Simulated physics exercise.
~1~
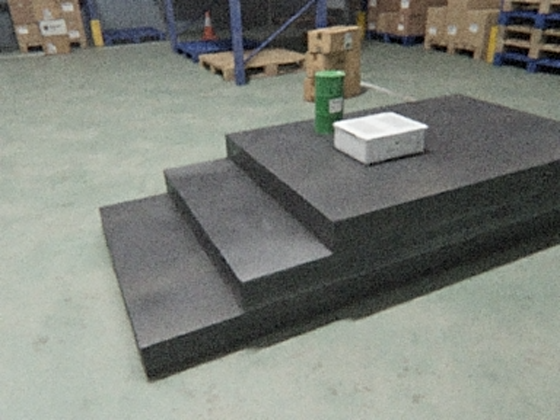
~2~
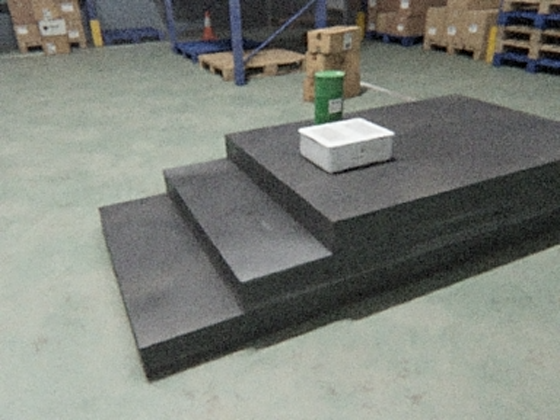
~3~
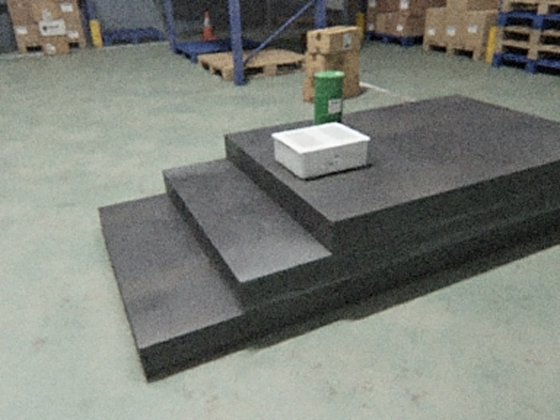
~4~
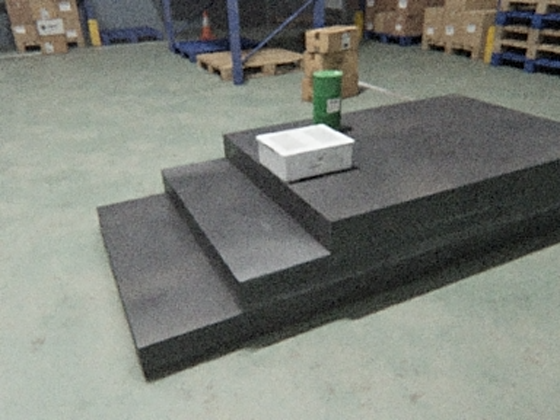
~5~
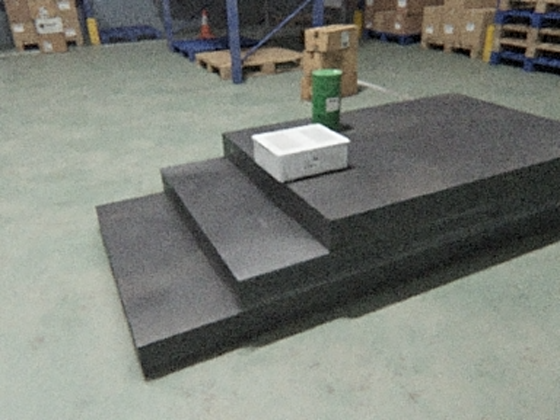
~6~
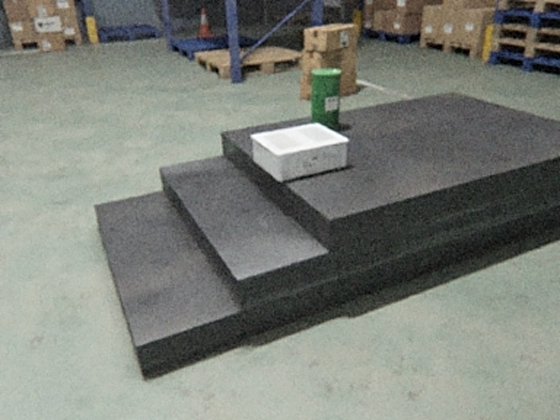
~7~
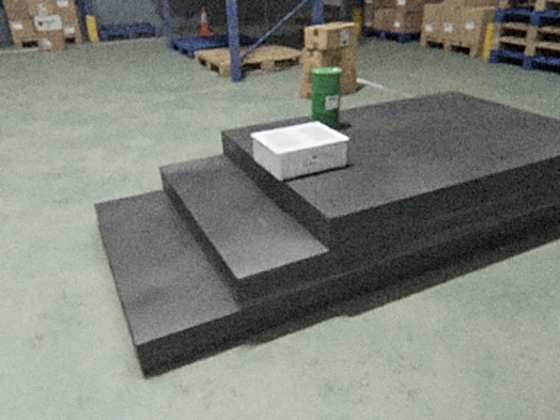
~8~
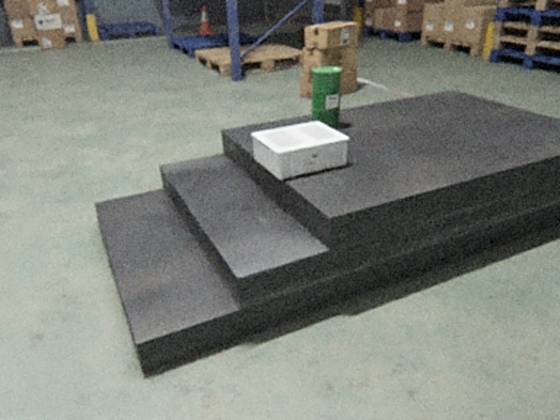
Black stepped platform in a warehouse, a white tote sliding left past a green canister and stopping near the top step's edge.
